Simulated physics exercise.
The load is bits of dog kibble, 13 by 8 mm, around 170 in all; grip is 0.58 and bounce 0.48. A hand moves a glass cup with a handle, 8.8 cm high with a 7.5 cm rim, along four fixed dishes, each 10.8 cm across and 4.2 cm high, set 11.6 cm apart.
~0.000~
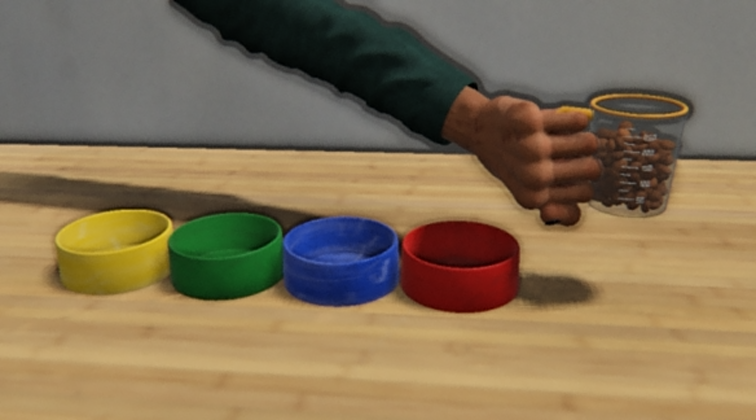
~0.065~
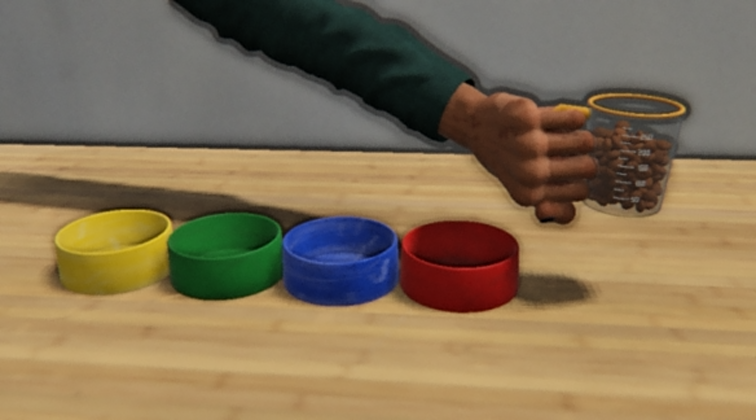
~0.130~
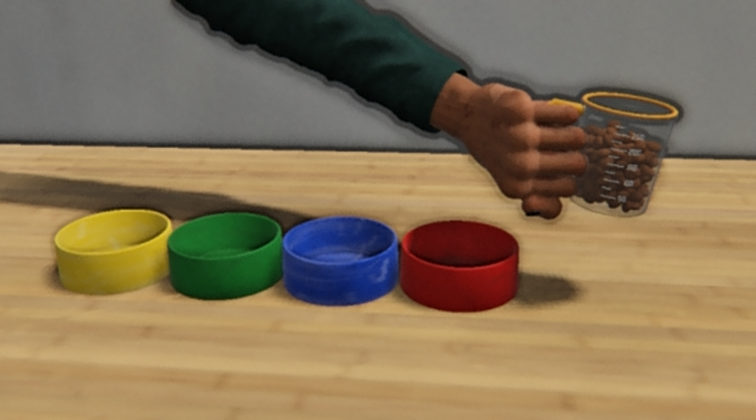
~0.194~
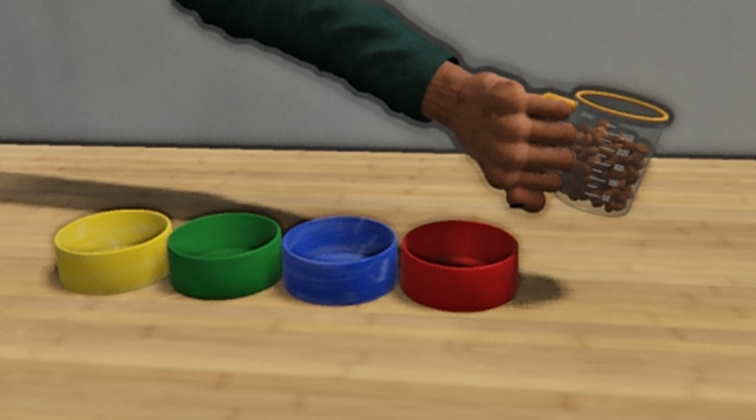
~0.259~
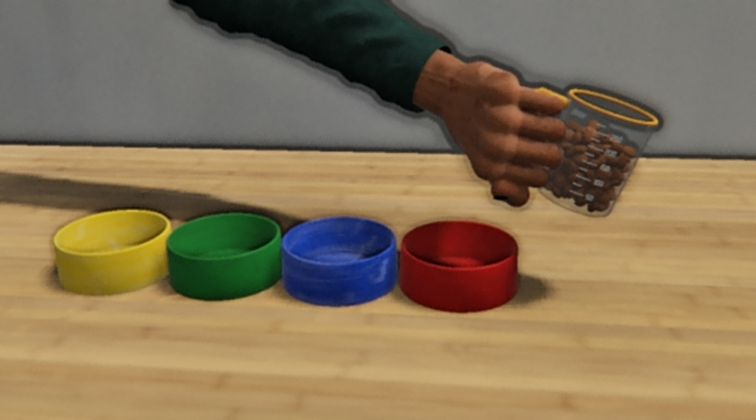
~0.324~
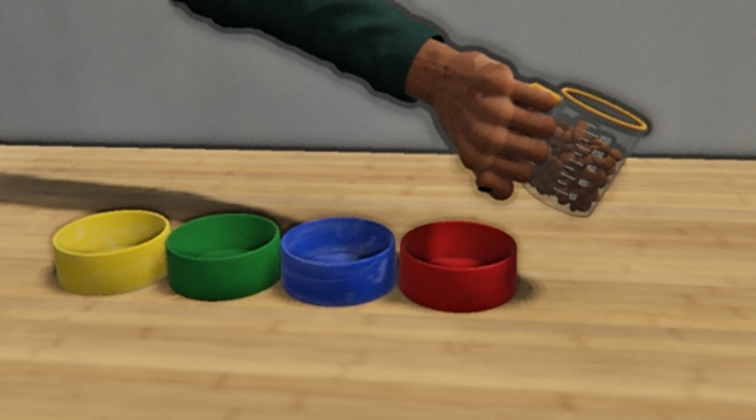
A hand in a dark green sleeve holds a clear, orange-rimmed cup of small brown pieces above the right side of a pale wooden table, seen from slightly above against a grey wall. Four open dishes stand in a row below, yellow, green, blue and red from left to right. The hand moves the cup a short way left while gradually tilting it rightward, and the view stays still.
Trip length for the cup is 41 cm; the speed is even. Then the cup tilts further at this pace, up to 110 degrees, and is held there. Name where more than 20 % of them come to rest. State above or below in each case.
Red dish: Keeps more than a fifth; blue dish: Keeps more than a fifth; green dish: Keeps a fifth or less; yellow dish: Keeps a fifth or less; counter: Keeps a fifth or less.
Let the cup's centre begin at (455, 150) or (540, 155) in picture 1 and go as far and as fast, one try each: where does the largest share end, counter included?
The winner: Green; blue.
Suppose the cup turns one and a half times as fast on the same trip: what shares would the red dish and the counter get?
The red dish 70, the counter 10.
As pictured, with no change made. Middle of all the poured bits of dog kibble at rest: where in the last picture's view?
My guess is close to (380, 269).
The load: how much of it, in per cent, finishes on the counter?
Some 5 in a hundred.
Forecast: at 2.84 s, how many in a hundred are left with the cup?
Approx. 10 % - an estimate.
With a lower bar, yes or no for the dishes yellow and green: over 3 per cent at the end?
So yellow is a miss and green is a pass.
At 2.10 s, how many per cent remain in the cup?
Roughly 20 per cent, give or take.
After 1.39 s, tilt 109 degrees; cup holds 90 %, red 10 %.
Then, at 2.10 s, tilt 110 degrees; cup holds 20 %, red 40 %, blue 35 %.
After 2.84 s, tilt 110 degrees; cup holds 10 %, red 40 %, blue 40 %, green 5 %.
At rest (3.5 s), red 40 %, blue 40 %, green 10 %, yellow 0 %, counter 5 %, cup 10 %.
